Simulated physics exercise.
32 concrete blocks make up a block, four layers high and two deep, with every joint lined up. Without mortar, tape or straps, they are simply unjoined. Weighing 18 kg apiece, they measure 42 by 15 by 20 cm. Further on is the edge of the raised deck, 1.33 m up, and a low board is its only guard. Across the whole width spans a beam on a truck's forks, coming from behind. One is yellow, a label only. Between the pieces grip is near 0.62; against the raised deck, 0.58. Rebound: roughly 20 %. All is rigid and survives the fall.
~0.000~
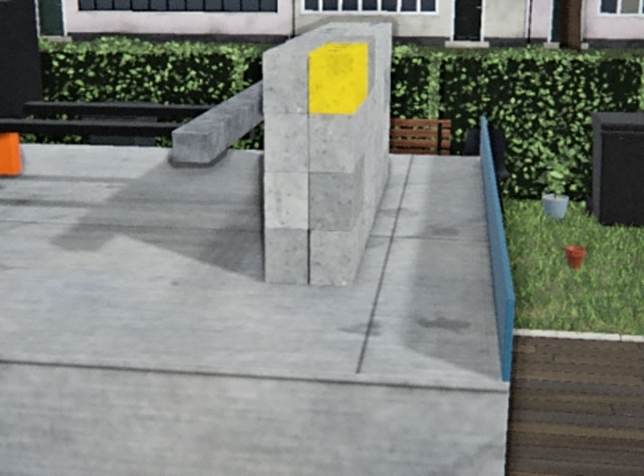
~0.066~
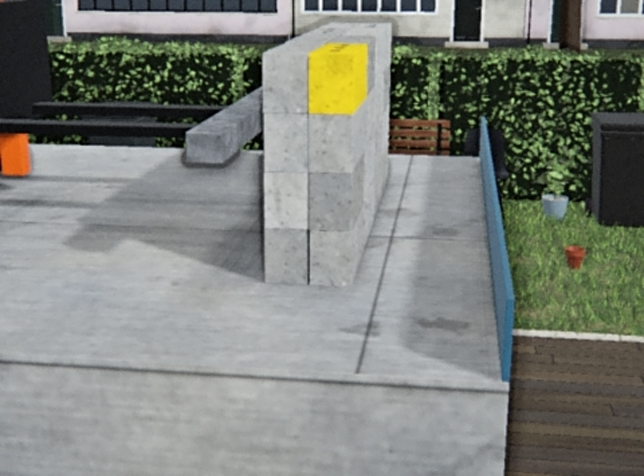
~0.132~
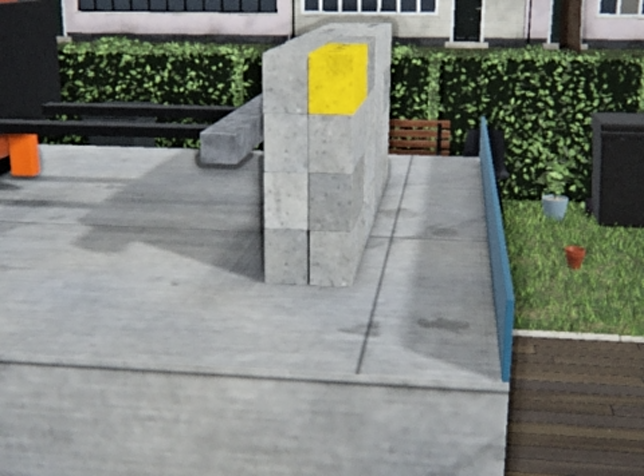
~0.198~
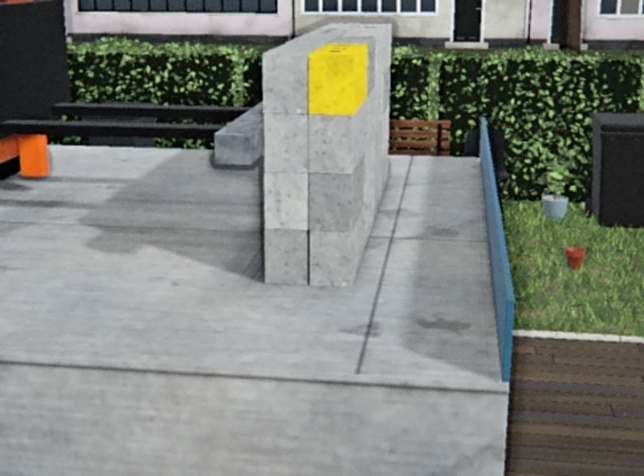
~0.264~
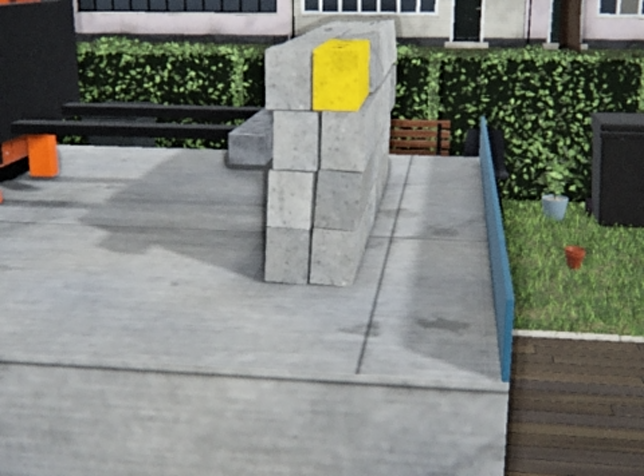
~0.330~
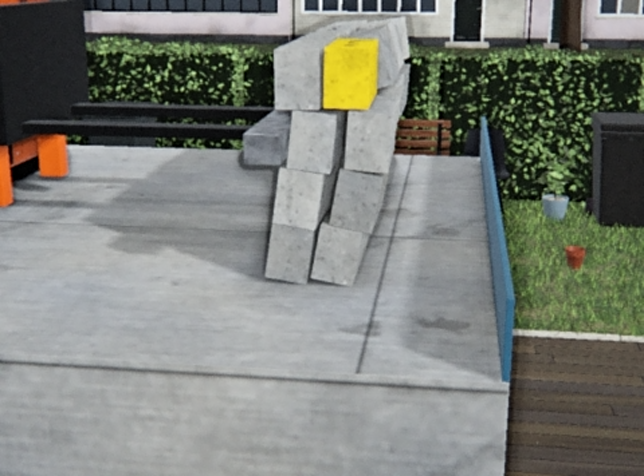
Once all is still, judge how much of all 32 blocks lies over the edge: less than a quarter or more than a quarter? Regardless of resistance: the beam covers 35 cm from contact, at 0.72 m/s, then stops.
I would say fewer than one in four.
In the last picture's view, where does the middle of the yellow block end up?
It settles close to (457, 155) in the last view.
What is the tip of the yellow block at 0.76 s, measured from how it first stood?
Roughly 40°.
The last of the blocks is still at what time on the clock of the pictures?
2.0 s, roughly.
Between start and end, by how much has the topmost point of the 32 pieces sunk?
About 15 cm lower.
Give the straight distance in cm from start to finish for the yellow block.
The yellow one ends about 50 cm from its start.
After 0.50 s, none of the 32 blocks over the edge, 29 disturbed; yellow block leaning 23°.
After 0.76 s, none of the 32 blocks over the edge, 30 disturbed; yellow block leaning 44°, 25 cm lower.
At rest (2.4 s), 2 of the 32 blocks over the edge; yellow block leaning 41°, 26 cm lower. That is 6 per cent. As the last picture would show them, middles, yellow block near (457, 154).
